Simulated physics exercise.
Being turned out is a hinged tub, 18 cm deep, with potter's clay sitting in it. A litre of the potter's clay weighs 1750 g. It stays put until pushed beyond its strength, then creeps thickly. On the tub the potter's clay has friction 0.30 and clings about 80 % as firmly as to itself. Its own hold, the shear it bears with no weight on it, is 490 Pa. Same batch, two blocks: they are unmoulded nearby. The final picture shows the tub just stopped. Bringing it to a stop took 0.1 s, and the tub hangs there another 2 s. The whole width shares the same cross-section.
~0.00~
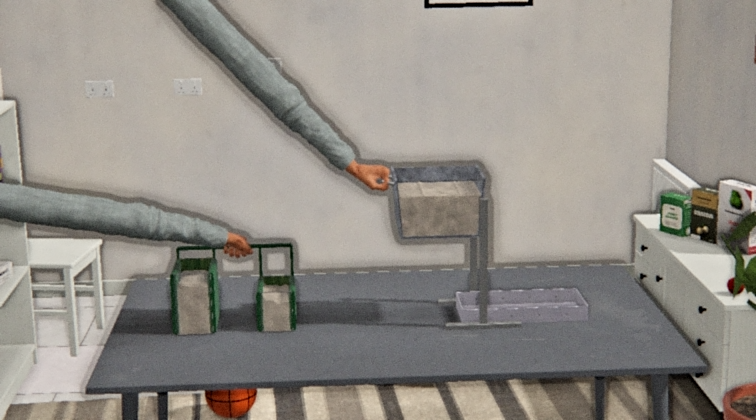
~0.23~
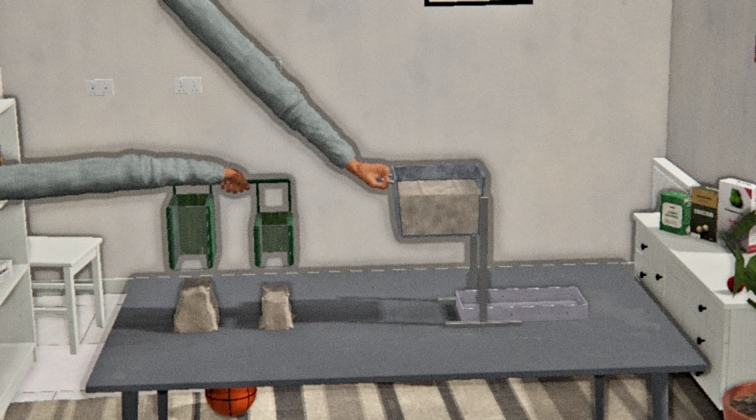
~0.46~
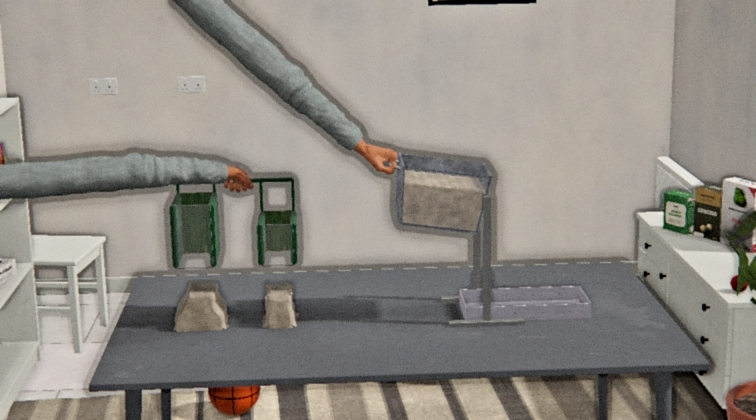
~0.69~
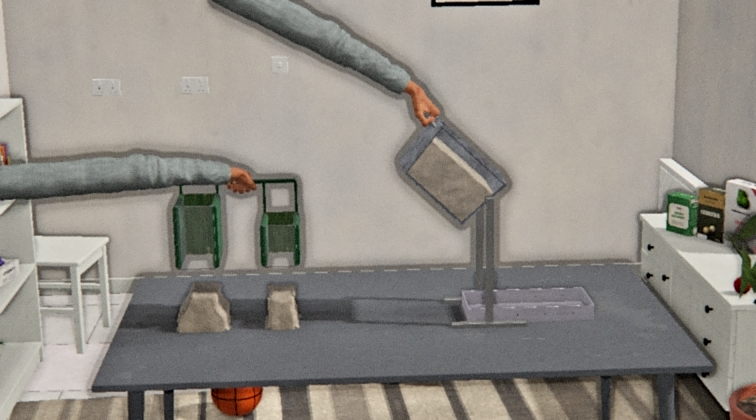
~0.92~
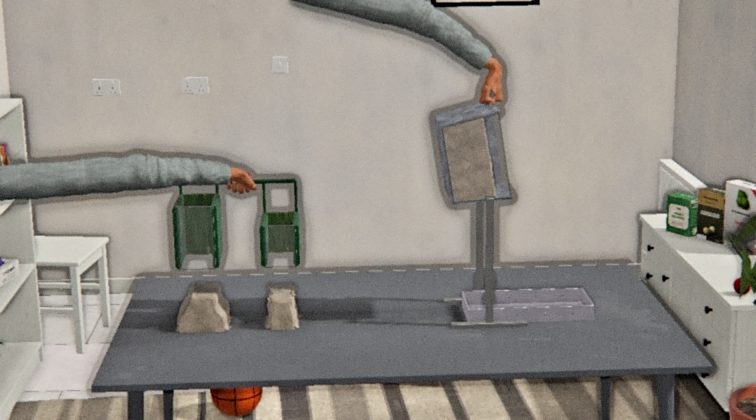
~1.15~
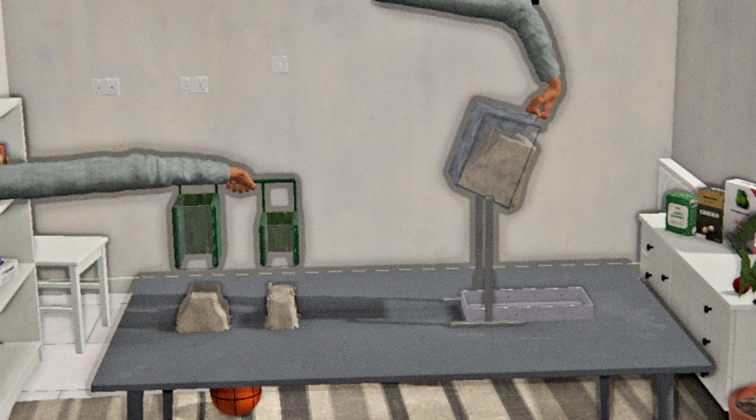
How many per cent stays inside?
8 %.
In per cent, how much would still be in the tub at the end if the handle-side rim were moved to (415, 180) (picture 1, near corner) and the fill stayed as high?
I'd put it at close to 12 per cent.
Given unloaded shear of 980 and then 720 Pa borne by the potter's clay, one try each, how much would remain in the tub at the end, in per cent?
Roughly 14 % followed by roughly 10 %.
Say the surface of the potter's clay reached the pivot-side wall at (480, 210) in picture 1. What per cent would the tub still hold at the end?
Result: Approx. 8 % remaining in tub.
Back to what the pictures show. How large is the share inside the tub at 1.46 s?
Near 18 %.
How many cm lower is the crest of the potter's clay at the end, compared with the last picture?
12 cm or so.
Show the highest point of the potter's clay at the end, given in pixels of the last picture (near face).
It ends up highest close to (468, 174).
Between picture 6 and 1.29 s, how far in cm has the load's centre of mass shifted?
Shift: Roughly 14 cm.
After 1.29 s, the tub is at 111 degrees and holds 33 %.
After 1.46 s, the tub is at 111 degrees and holds 18 %.
After 1.63 s, the tub is at 111 degrees and holds 8 %.
After 1.80 s, the tub is at 111 degrees and holds 8 %.
After 3.15 s, at the end, the tub is at 111 degrees and holds 8 %.
